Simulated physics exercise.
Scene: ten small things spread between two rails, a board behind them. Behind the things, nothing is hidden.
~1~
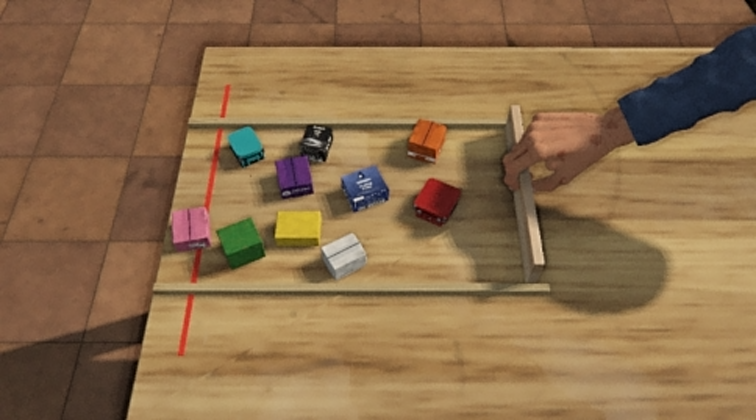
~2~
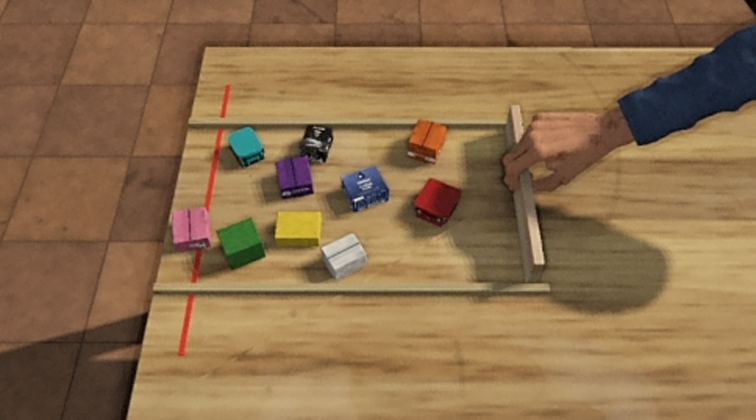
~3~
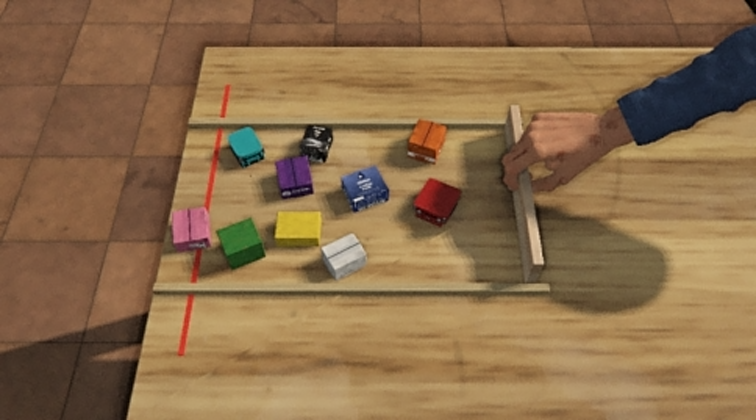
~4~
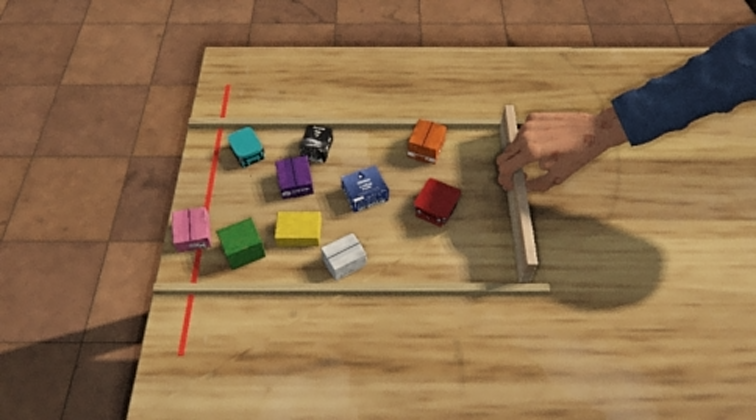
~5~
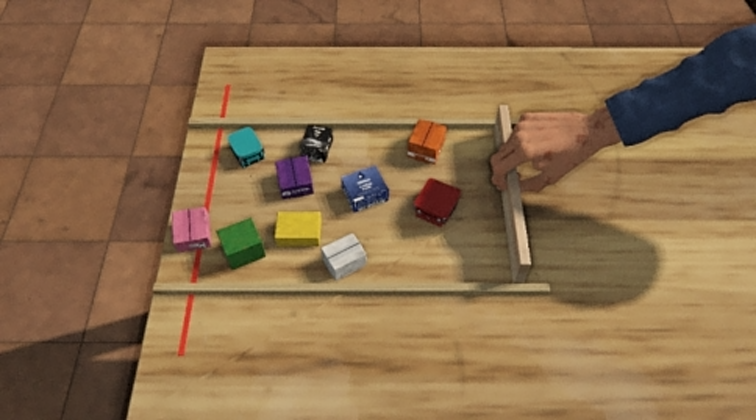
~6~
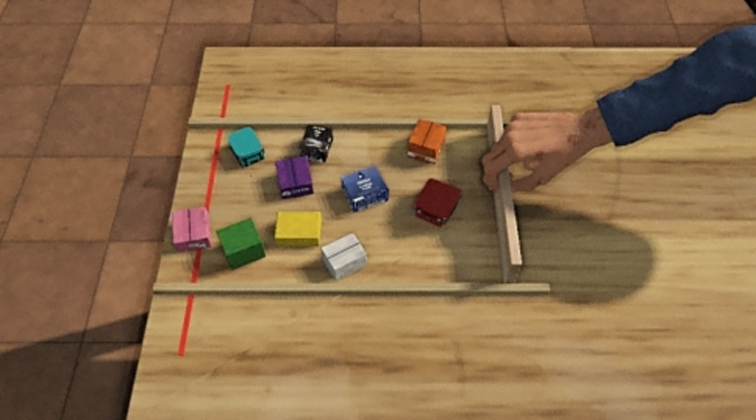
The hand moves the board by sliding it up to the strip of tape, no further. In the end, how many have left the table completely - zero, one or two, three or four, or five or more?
Falling ones: Five or beyond.
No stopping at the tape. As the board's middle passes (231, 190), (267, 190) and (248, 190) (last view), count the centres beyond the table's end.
First 4, then 0, then 2.
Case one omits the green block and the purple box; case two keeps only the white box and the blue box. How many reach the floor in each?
The number fallen is 5, and in the other try 3.
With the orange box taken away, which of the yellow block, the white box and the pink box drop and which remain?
Yellow block: Over the edge; white box: Still there; pink box: Over the edge.
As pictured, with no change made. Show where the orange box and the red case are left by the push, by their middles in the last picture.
In the last picture the orange box sits around (200, 144) and the red case around (188, 202).
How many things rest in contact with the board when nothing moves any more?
It's touching 3 at the end.
A little later, none off yet; pink box at rest near (192, 229); turquoise case at rest near (246, 148); green block at rest near (241, 244).
When it is over, the number that fall off is five or more; down, blue box, black box, yellow block, purple box, green block, turquoise case and pink box.
